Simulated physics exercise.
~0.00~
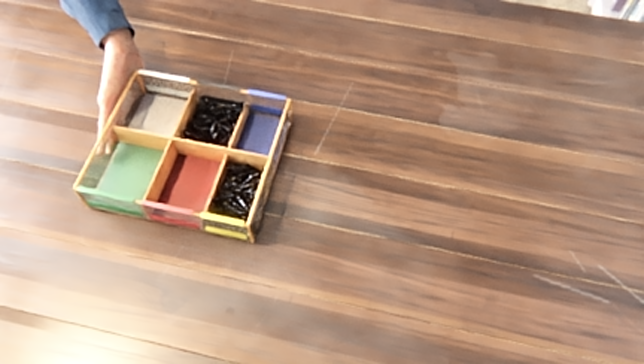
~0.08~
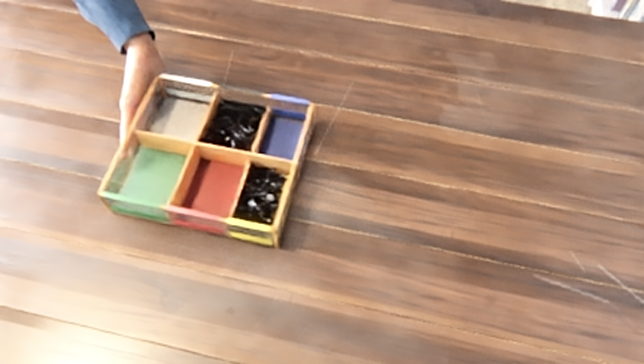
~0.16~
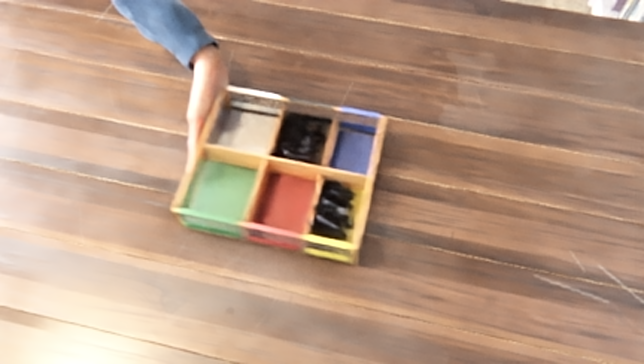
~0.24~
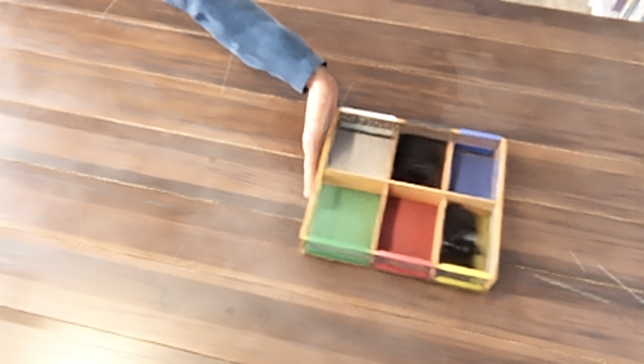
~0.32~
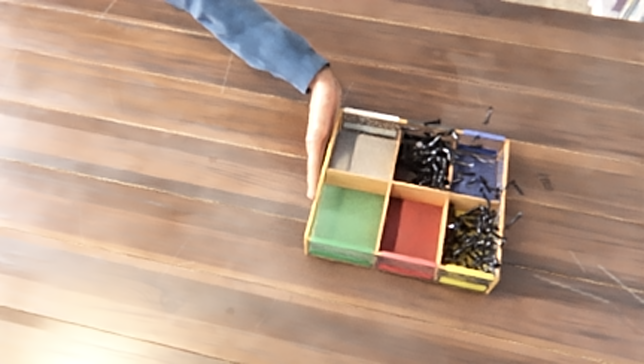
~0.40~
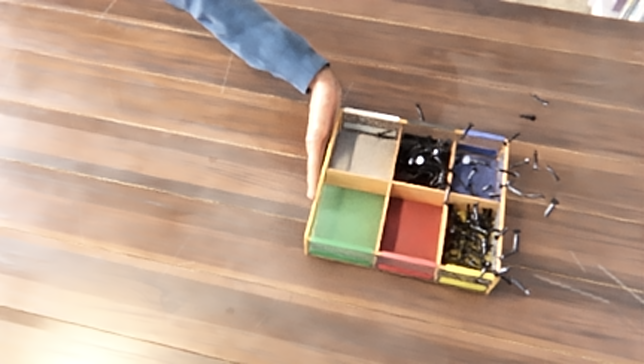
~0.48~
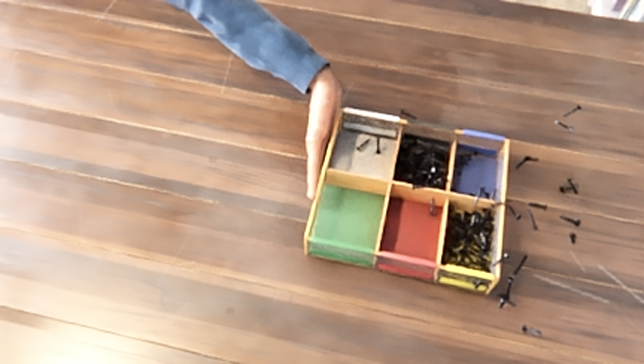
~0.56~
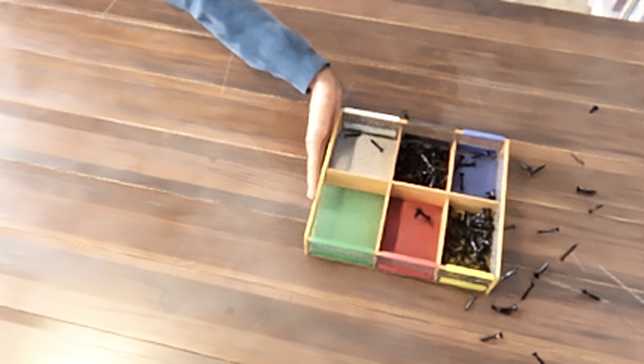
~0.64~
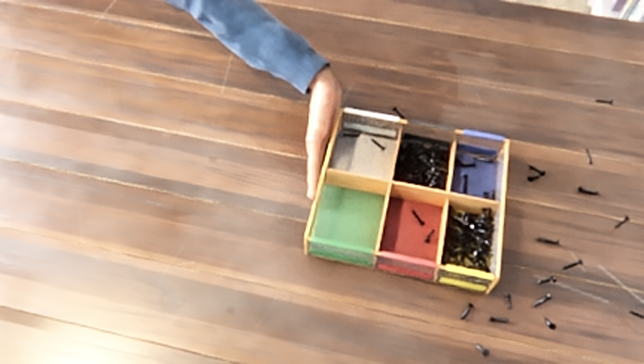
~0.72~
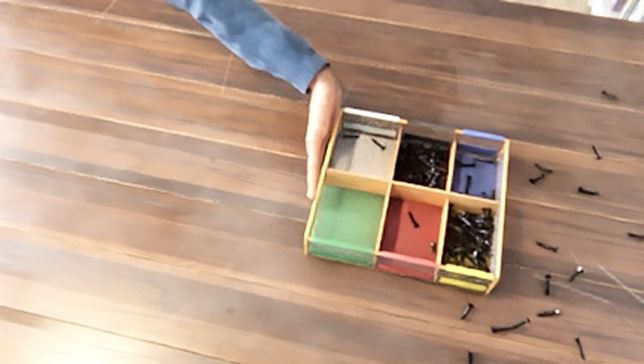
To begin with, a hand in a blue sleeve holds the left side of a six-compartment tray on a dark wooden surface, with small black screws filling two of its sections. The hand slides the tray to the right, faster and faster, while the screws stay in their compartments. Then the tray halts abruptly, and screws spring up and fly over its right edge. Some scatter across the wood to the right, while a few land in the blue, grey and red sections. At the end, the hand still rests against the motionless tray, most screws remaining inside.
